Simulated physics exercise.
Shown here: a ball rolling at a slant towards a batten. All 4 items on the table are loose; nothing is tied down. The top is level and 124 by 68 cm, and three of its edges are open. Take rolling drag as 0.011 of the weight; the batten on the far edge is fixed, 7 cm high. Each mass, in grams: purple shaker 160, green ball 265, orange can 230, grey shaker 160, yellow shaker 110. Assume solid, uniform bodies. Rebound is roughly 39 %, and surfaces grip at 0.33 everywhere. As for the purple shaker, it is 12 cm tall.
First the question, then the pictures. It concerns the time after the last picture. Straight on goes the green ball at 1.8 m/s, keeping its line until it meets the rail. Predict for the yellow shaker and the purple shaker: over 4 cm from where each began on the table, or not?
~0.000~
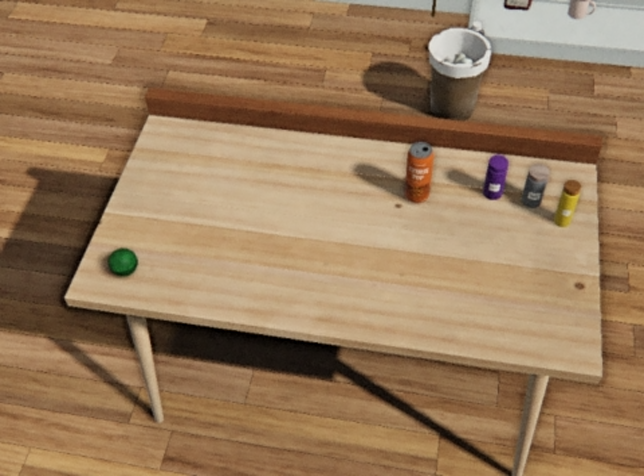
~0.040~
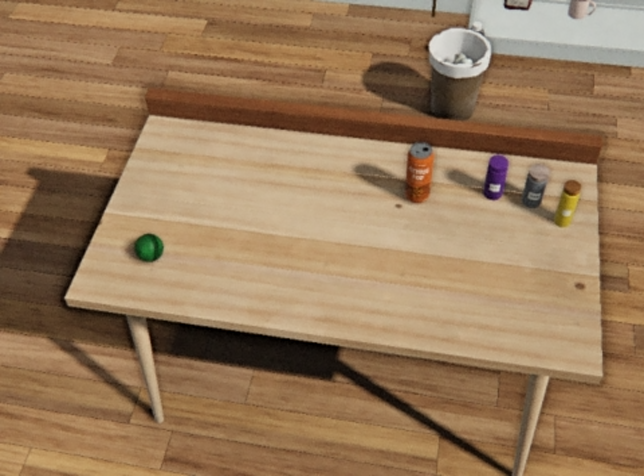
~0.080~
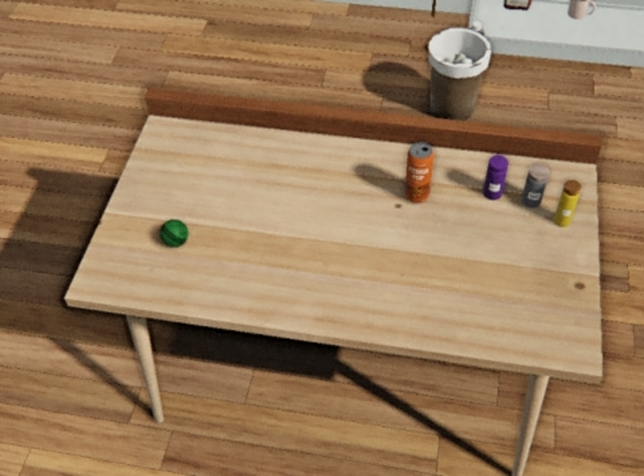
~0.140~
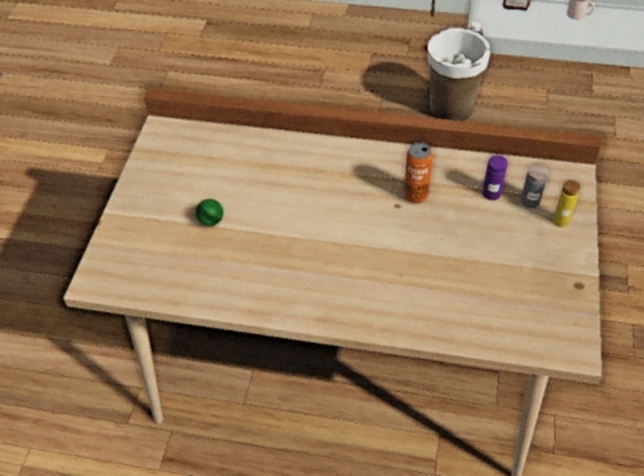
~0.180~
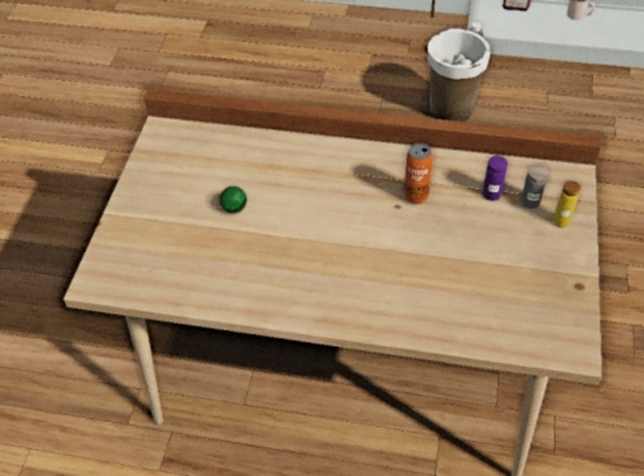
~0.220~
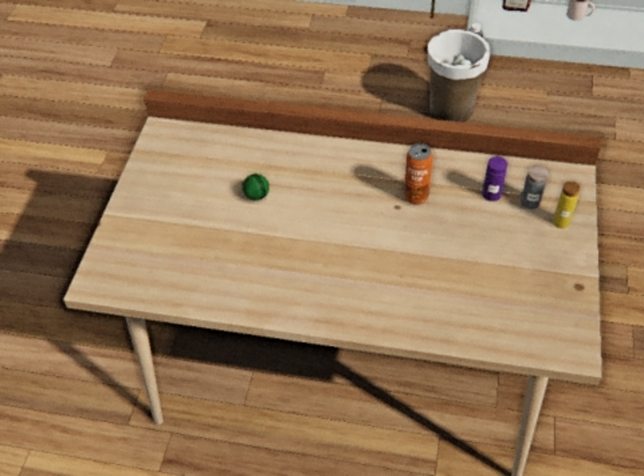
Yellow shaker - not over, purple shaker - over.
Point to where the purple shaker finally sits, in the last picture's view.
Near (527, 190).
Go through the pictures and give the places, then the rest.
In the first frame, green ball (123, 262); yellow shaker (567, 204); purple shaker (496, 178).
In the second frame, green ball (149, 248); orange can (419, 174).
In the third frame, green ball (174, 233); orange can (419, 174).
In the fourth frame, green ball (210, 212); orange can (418, 174).
In the fifth frame, green ball (233, 200); orange can (418, 175).
In the sixth frame, green ball (256, 187); yellow shaker (566, 205); purple shaker (495, 179).
After 0.52 s, green ball near (386, 155).
After 0.82 s, green ball near (481, 180); purple shaker leaning 4° near (507, 182).
At rest (2.3 s), not toppled but over 4 cm from the start, purple shaker; the other 3 in place, give or take 4 cm. Seen from the same camera at the end, yellow shaker near (566, 205), purple shaker near (527, 190).
